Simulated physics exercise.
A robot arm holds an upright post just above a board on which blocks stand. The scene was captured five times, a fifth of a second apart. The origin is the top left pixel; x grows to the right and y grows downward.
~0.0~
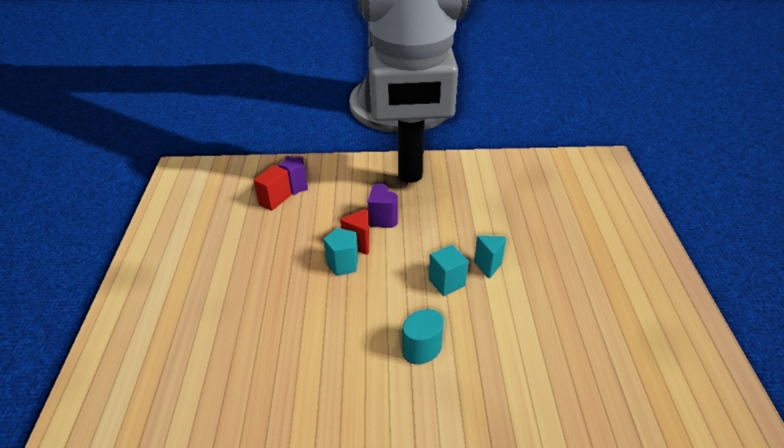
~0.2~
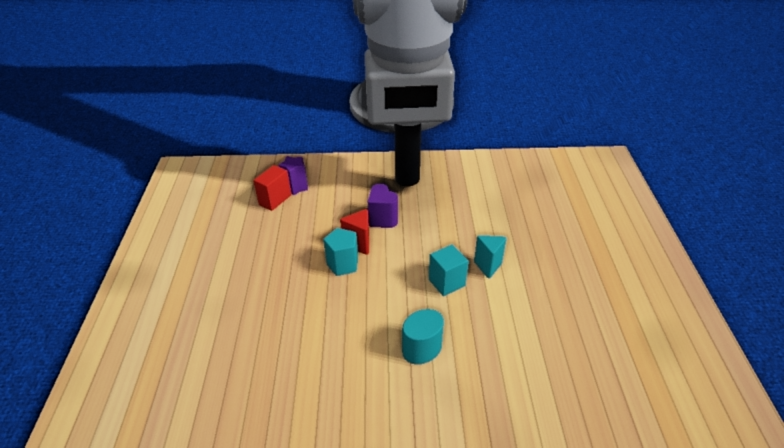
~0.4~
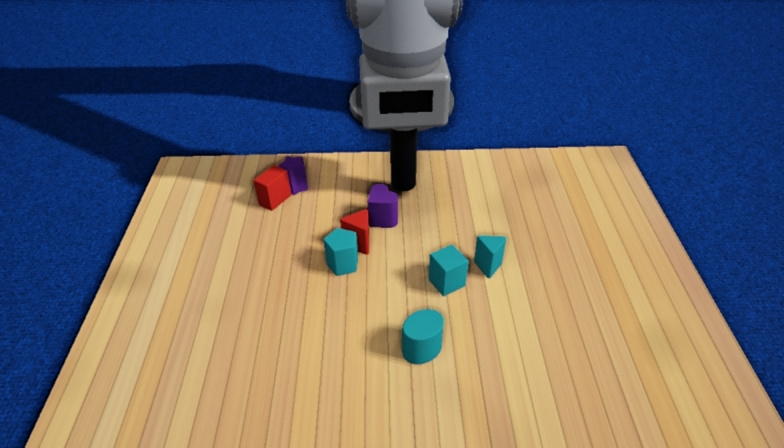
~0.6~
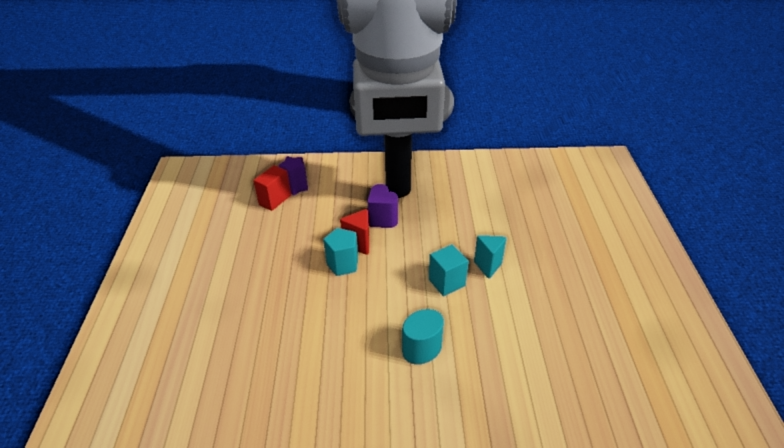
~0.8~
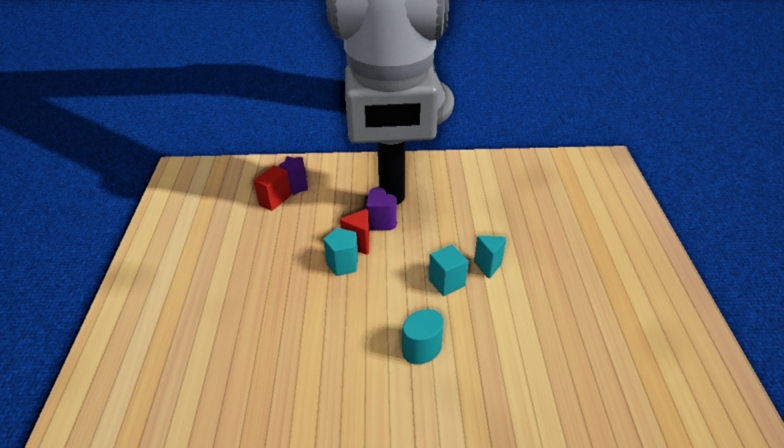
Robot arm moving its black post slightly down and left toward a purple block among red and turquoise blocks on a wooden board.
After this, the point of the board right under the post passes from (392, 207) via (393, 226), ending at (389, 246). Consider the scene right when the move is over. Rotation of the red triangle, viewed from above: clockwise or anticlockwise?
Looking down, it rotates anti-clockwise.
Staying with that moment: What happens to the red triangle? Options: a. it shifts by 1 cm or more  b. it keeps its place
I'll go with a - it shifts by 1 cm or more.
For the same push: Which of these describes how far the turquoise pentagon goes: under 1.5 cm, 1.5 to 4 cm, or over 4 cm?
Under 1.5 cm.
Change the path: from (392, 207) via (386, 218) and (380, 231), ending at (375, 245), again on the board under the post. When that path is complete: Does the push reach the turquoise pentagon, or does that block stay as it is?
From what I can tell, it won't keep its place.
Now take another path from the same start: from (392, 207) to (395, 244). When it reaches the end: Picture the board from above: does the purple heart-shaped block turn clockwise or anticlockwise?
From above, it turns clockwise.
The first path, step by step. Halfway along, post at (393, 217); red triangle at (347, 223), turned 25° anticlockwise; purple heart-shaped block at (367, 212), turned 55° clockwise.
At the end, post at (389, 237); turquoise pentagon at (334, 244), turned 15° anticlockwise; red triangle at (327, 225), turned 20° anticlockwise; purple heart-shaped block at (356, 222), turned 110° clockwise; turquoise square piece not moved.
